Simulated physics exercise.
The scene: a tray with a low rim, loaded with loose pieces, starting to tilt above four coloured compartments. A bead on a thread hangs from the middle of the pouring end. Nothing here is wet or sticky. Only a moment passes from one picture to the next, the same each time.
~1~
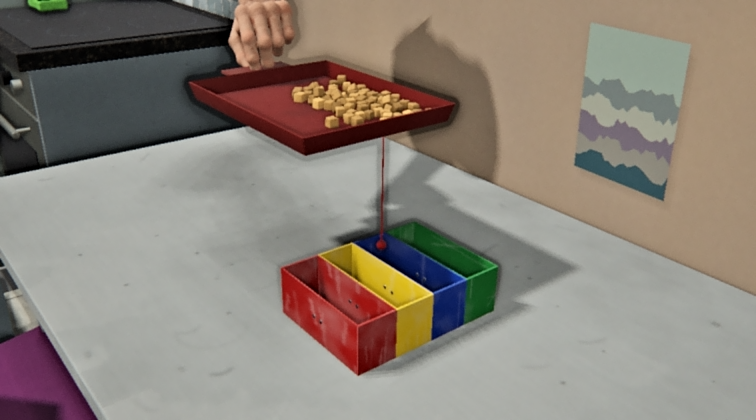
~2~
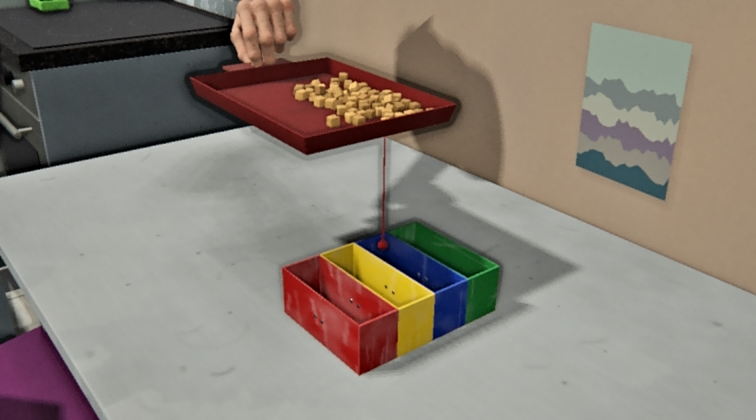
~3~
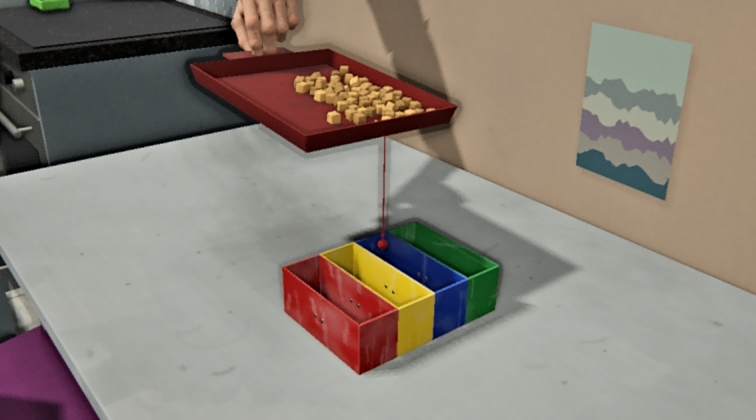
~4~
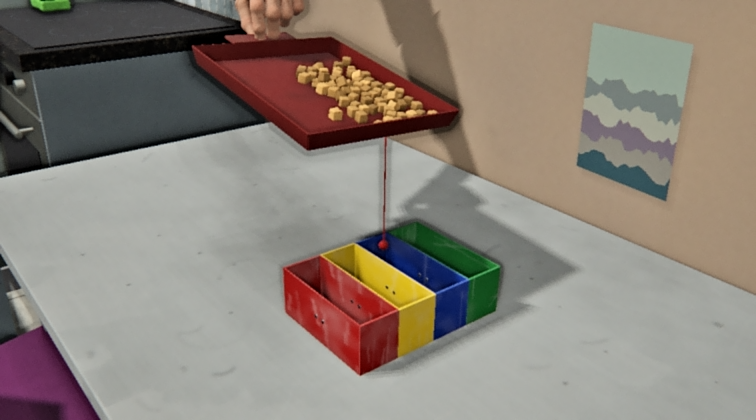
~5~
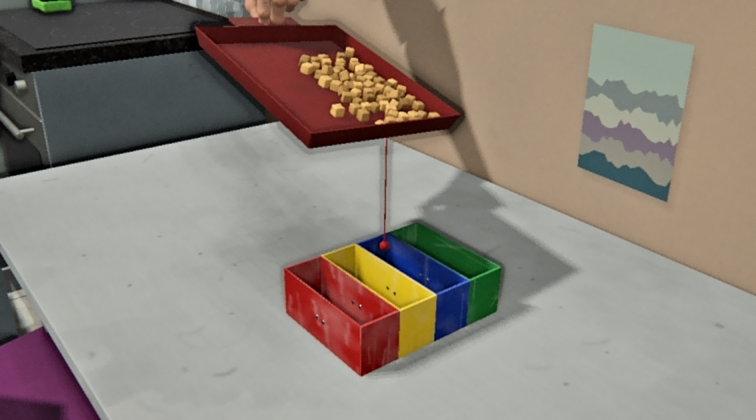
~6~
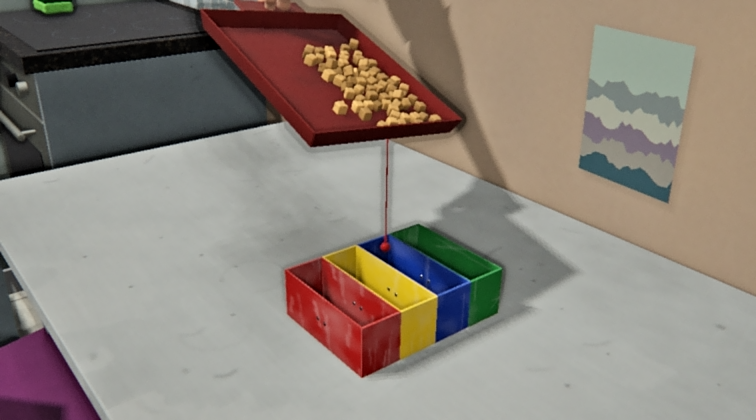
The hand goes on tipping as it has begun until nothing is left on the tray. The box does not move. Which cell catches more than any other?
The green one ends fullest.
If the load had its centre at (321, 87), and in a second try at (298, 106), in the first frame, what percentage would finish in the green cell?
In turn 40 and 30 in a hundred.
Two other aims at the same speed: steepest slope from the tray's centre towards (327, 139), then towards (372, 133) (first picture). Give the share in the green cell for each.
First some 0, then 10 per cent.
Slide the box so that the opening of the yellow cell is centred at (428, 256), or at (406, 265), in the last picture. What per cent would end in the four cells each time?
About 100 and 90 per cent.
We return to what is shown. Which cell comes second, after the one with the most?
It is blue.
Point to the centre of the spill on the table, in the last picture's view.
At about (535, 286).
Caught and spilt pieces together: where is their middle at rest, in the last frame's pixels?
At about (466, 298).
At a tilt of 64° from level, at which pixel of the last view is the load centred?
Roughly at (414, 95).
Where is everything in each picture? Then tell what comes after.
In the first picture, corners of the pouring end at (305, 135) and (448, 103), level; middle of the load at (351, 103), small wooden cubes; bead on its thread at (381, 245); red cell at (377, 338); yellow cell at (414, 321); blue cell at (449, 305); green cell at (480, 291).
In the second picture, corners of the pouring end at (306, 135) and (450, 103), level; middle of the load at (352, 102).
In the third picture, corners of the pouring end at (308, 133) and (451, 105), tipped barely, lowest at the right corner; middle of the load at (353, 97).
In the fourth picture, corners of the pouring end at (310, 131) and (452, 109), tipped a little, lowest at the right corner; middle of the load at (355, 92).
In the fifth picture, corners of the pouring end at (313, 130) and (454, 112), tipped clearly, lowest at the right corner; middle of the load at (357, 87).
In the sixth picture, corners of the pouring end at (316, 129) and (456, 117), tipped clearly, lowest at the right corner; middle of the load at (360, 83); red cell at (381, 340); yellow cell at (418, 323); blue cell at (453, 308); green cell at (485, 293).
Soon after the last picture, tray tipped steeply; nearly all on the tray; a stray few falling or outside the box.
A little later, tray tipped past a quarter turn; nearly all on the tray; a stray few in the blue cell; a stray few falling or outside the box.
Later still, tray tipped past a quarter turn; about a third in the green cell; about a quarter in the blue cell; a stray few in the yellow cell; about a third falling or outside the box.
At rest, tray tipped past a quarter turn; about a third in the green cell; about a quarter in the blue cell; a stray few in the yellow cell; none in the red cell; about a third outside the box.
